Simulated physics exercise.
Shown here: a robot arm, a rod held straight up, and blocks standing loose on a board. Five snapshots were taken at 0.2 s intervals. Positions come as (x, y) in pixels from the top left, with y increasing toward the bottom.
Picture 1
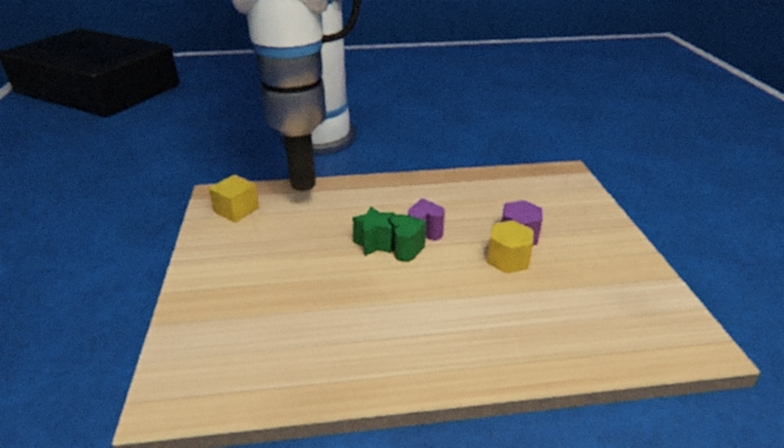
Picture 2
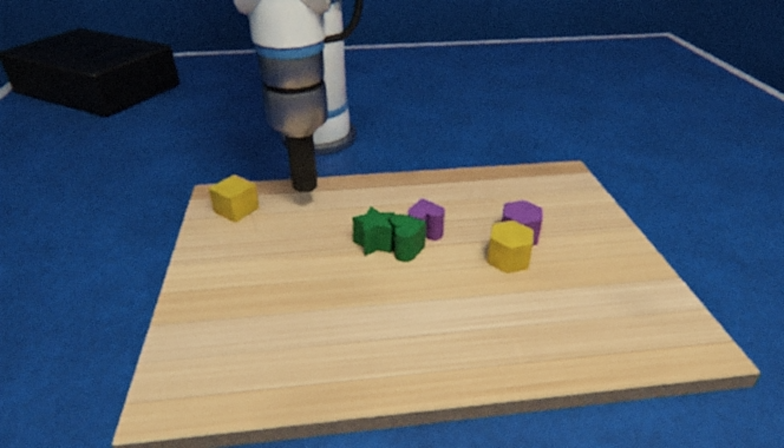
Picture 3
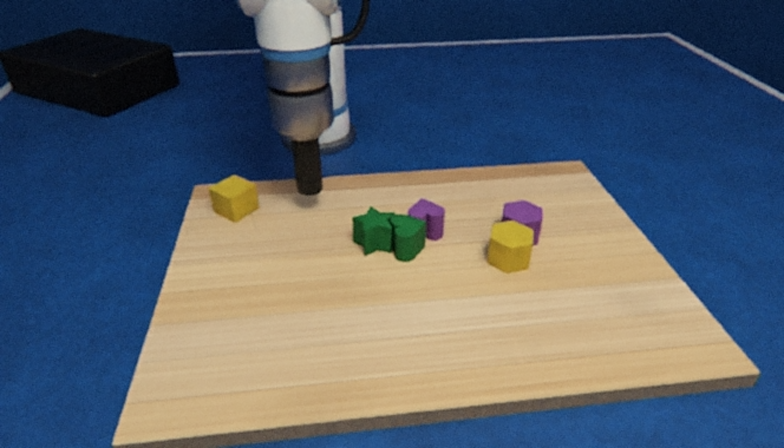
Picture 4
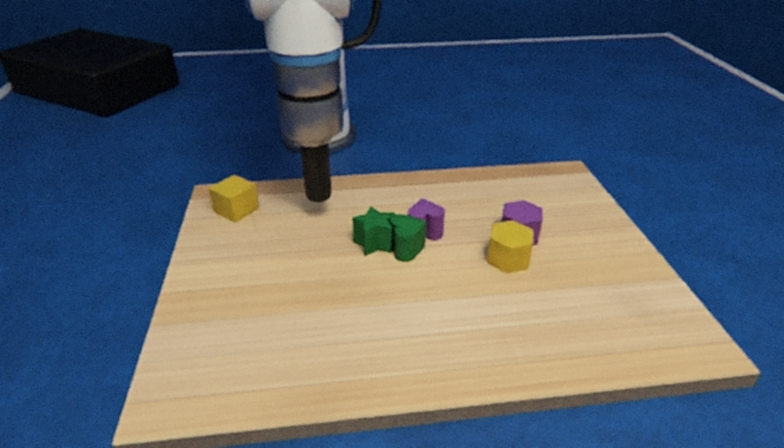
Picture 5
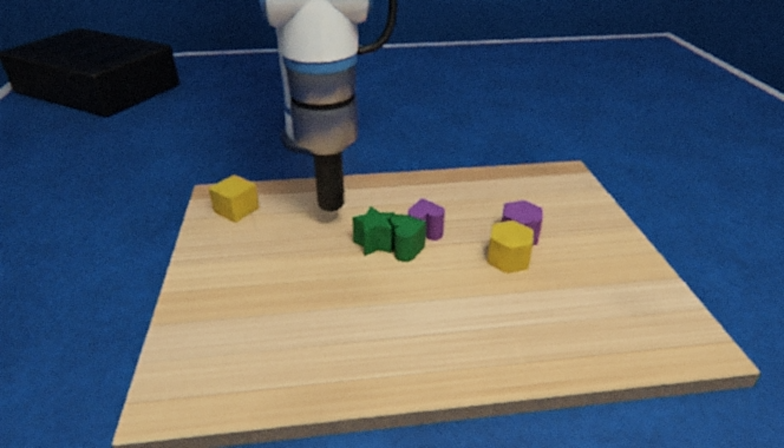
Robot arm moving its dark upright rod slightly right and toward the viewer above a wooden board, the scattered coloured blocks staying still.
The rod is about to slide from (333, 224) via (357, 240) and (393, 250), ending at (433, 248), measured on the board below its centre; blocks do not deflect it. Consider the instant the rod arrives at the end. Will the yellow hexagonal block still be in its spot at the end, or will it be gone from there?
In the end it has been moved.
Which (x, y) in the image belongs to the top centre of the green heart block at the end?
I'd place it at (487, 245), taking the centre of its top.
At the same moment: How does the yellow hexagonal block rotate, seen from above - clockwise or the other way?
It makes a counterclockwise turn.
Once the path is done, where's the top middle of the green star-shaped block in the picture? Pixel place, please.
Its top middle will sit at (456, 236).
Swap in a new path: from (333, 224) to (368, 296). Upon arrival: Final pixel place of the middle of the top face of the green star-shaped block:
Final place: (383, 232).
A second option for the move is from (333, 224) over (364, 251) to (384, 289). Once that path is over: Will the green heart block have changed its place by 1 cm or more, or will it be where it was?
The green heart block will not stay where it is.
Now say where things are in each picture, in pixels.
Rod's lower end (304, 185); green star-shaped block (375, 218); green heart block (407, 224); purple heart block (426, 208); yellow hexagonal block (512, 233), in the first picture.
Rod (305, 186); blocks still, in the second picture.
Rod (310, 190); blocks still, in the third picture.
Rod (319, 196); blocks still, in the fourth picture.
Rod (332, 205); green star-shaped block (375, 218); green heart block (407, 224); purple heart block (426, 208); yellow hexagonal block (512, 233), in the fifth picture.
On the path given first. One third of the way, rod (357, 222); green star-shaped block (381, 223), turned 15° anticlockwise; green heart block (413, 226).
Two thirds of the way, rod (394, 230); green star-shaped block (420, 232), turned 15° anticlockwise; green heart block (453, 235).
At the end, rod (434, 229); green star-shaped block (456, 236); green heart block (487, 245), turned 15° clockwise; purple heart block still; yellow hexagonal block (523, 237), turned 30° anticlockwise.
